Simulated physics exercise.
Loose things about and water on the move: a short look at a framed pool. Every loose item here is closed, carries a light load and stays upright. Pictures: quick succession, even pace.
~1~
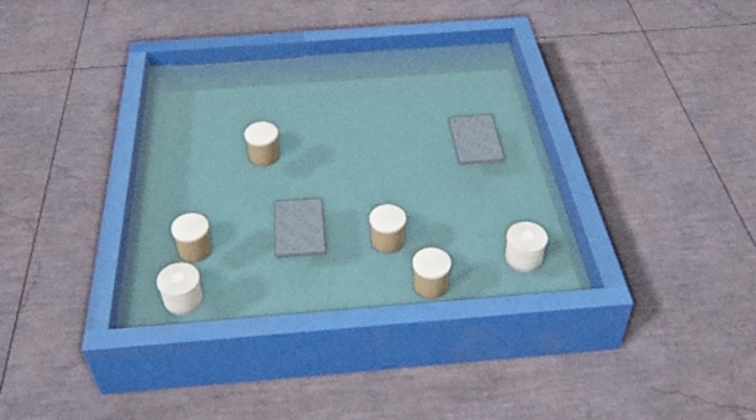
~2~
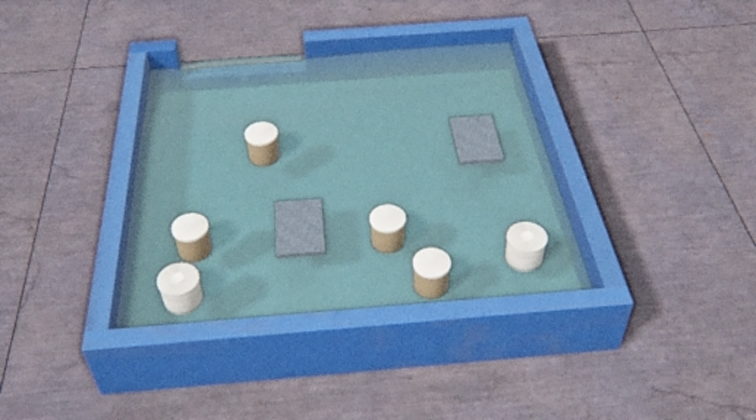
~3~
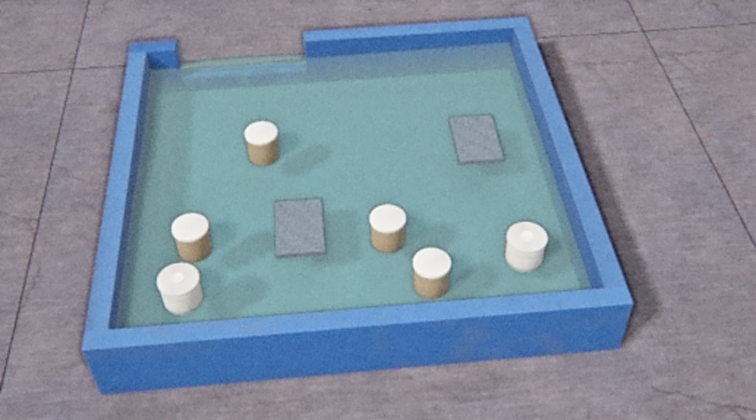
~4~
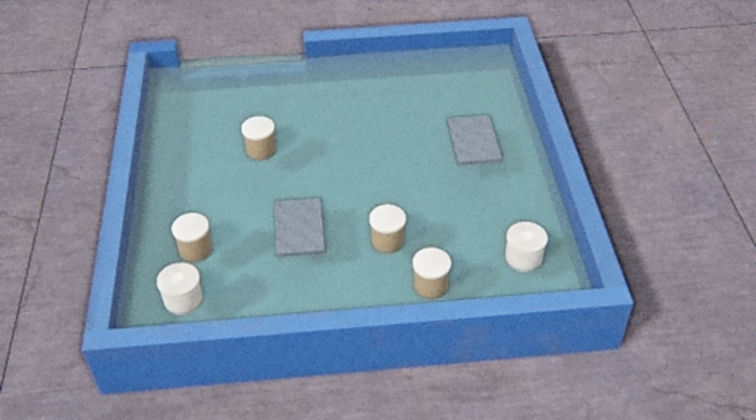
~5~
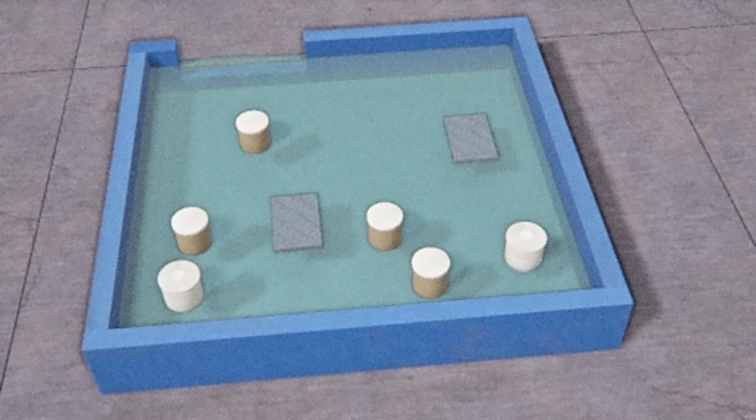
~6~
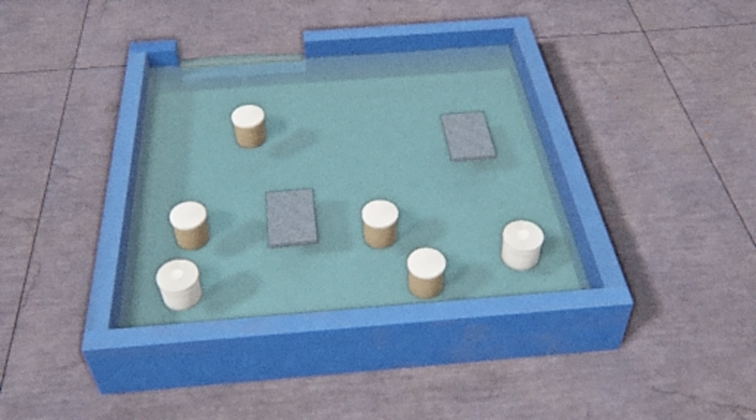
A blue-framed pool losing a section of its back wall, then lidded tubs and grey slabs drifting slightly toward the gap.
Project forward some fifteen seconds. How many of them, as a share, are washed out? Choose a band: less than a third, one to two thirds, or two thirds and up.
Less than a third.
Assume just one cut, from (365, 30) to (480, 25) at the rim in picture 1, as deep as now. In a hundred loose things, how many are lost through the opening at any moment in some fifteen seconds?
I'd put it near 10 per cent.
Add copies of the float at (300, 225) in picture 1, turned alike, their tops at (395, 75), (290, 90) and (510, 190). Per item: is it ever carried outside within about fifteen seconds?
First copy escapes, second copy escapes, third copy doesn't escape.
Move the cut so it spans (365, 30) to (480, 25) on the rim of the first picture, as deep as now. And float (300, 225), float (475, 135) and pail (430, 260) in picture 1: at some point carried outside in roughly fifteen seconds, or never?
Retained, lost and retained.
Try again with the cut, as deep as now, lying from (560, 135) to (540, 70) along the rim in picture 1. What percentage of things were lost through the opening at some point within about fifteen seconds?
Roughly 10 in a hundred.
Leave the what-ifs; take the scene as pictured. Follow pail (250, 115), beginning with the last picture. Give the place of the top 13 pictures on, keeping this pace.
It should be near (226, 63).
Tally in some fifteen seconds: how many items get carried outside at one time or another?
You get 0.
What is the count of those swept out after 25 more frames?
0.
A moment on, 0 of 8 are out; 8 afloat.
Next, 0 of 8 are out; 8 afloat.
Later, 0 of 8 are out; 8 afloat.
In the end, 0 of 8 are out; 8 afloat.
